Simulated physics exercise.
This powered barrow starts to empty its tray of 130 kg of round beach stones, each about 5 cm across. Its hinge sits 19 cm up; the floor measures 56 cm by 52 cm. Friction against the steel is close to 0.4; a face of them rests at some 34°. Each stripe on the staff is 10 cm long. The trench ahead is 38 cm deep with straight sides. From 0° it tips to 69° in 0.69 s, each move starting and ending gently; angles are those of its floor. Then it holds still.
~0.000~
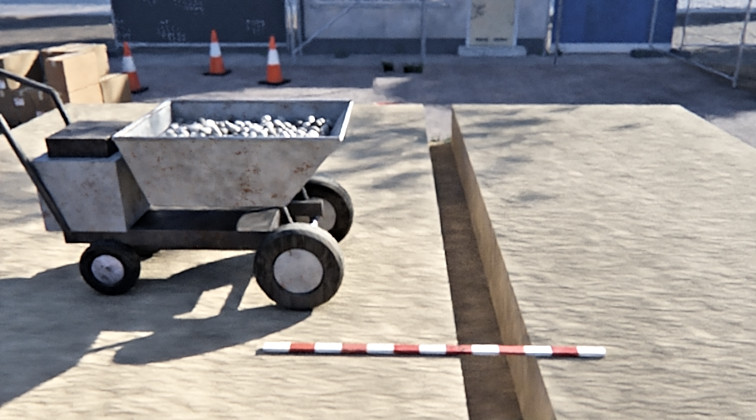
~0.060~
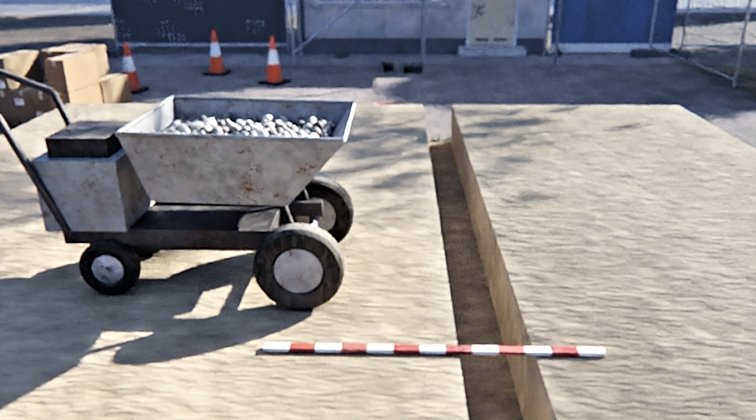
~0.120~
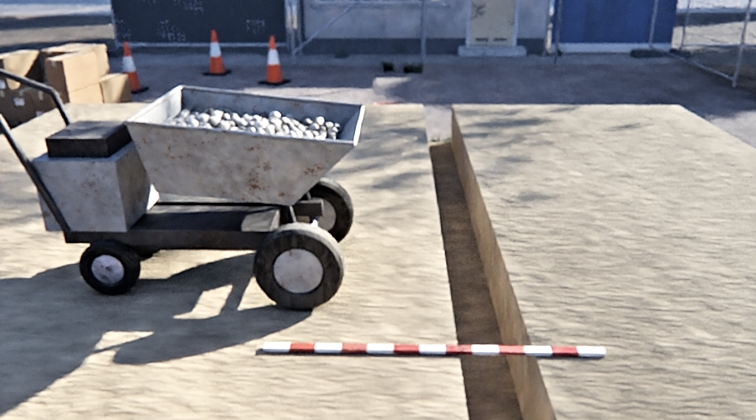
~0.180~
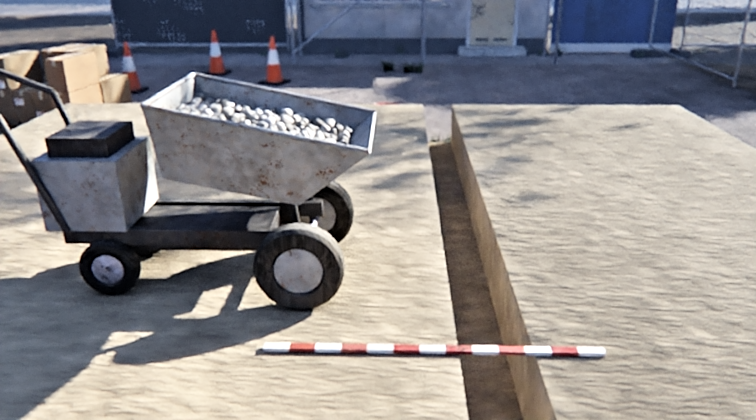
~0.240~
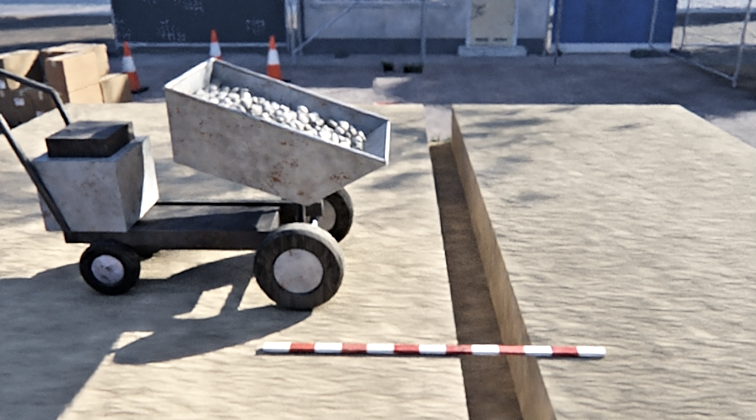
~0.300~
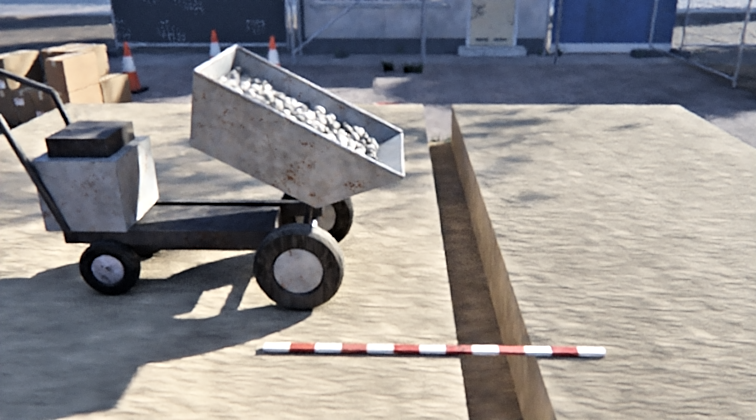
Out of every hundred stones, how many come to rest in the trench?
Roughly 72 per cent ends in the trench.
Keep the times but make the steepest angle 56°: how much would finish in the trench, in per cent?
Then about 60 per cent.
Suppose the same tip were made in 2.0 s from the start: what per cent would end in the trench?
Then about 95 per cent.
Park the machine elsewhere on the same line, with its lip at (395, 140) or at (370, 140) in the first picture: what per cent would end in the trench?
Near 30 per cent from the first place, 40 from the second.
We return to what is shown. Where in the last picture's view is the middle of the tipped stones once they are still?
Their middle is at about (490, 321).
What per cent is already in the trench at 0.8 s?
About 25 per cent by then.
After 0.5 s the floor is at 59°; 100 % in the tray; the foremost stones are at (423, 212).
After 0.8 s the floor is at 69°; 73 % in the tray, 1 % short of the trench, 26 % in the trench; the foremost stones are at (515, 265).
After 1.1 s the floor is at 69°; 18 % in the tray, 53 % in the trench, 28 % past the trench; the foremost stones are at (684, 278).
After 3.1 s the floor is at 69°; 0 % in the tray, 72 % in the trench, 28 % past the trench; the foremost stones are past the picture's edge.
